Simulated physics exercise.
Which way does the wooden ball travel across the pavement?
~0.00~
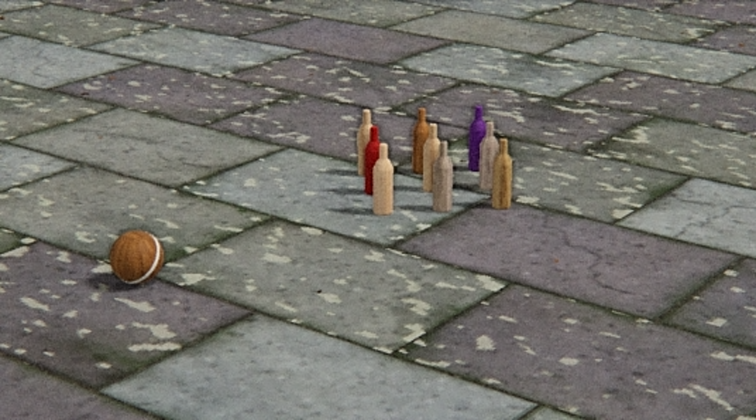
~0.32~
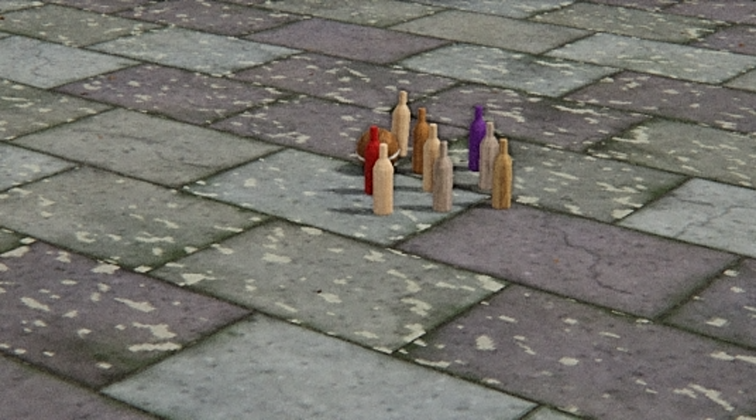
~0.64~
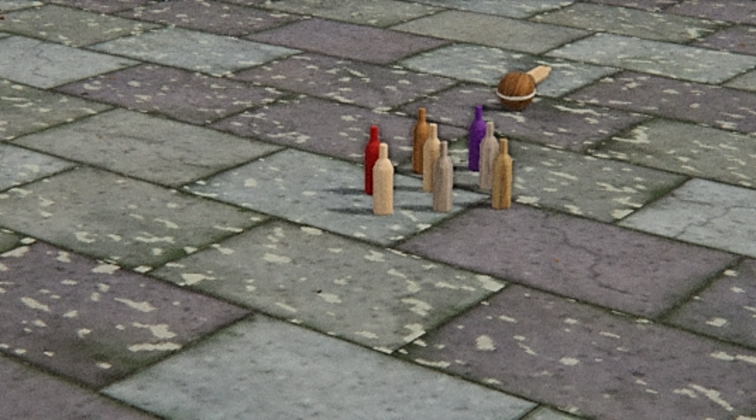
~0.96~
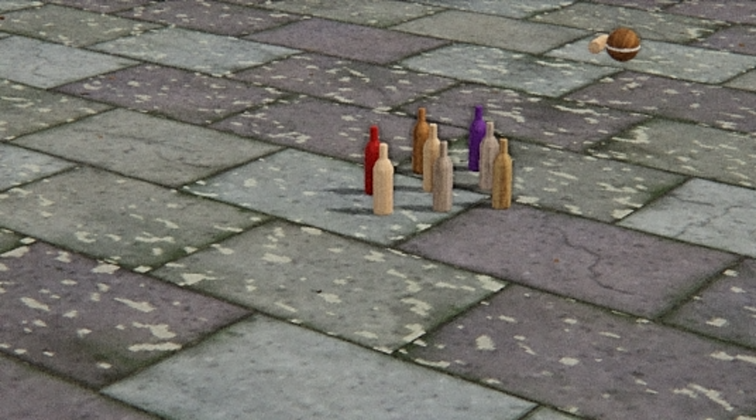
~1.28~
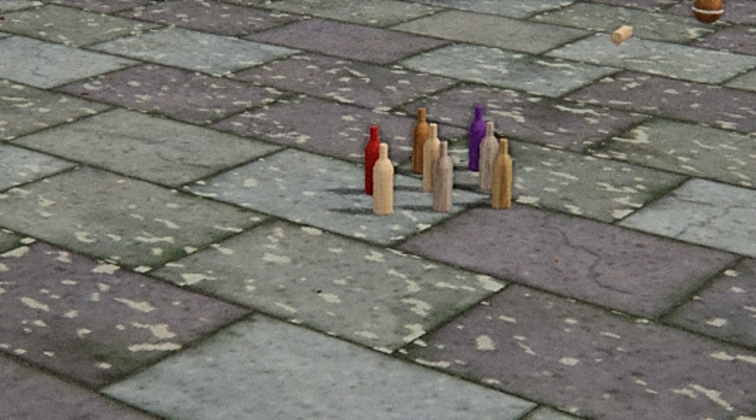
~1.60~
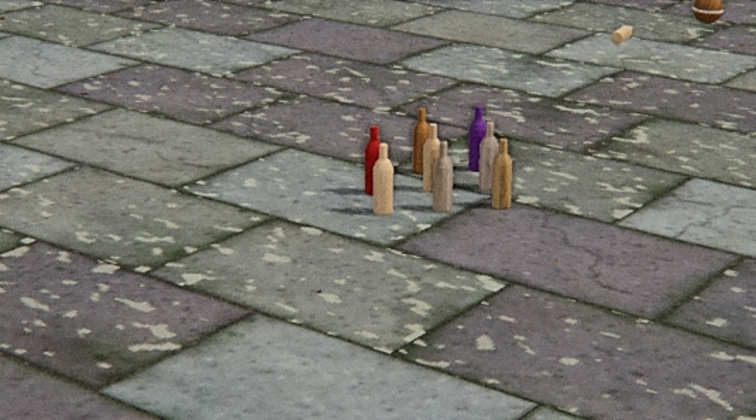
The ball moves to the right, going from the left side of the view to the top right edge.
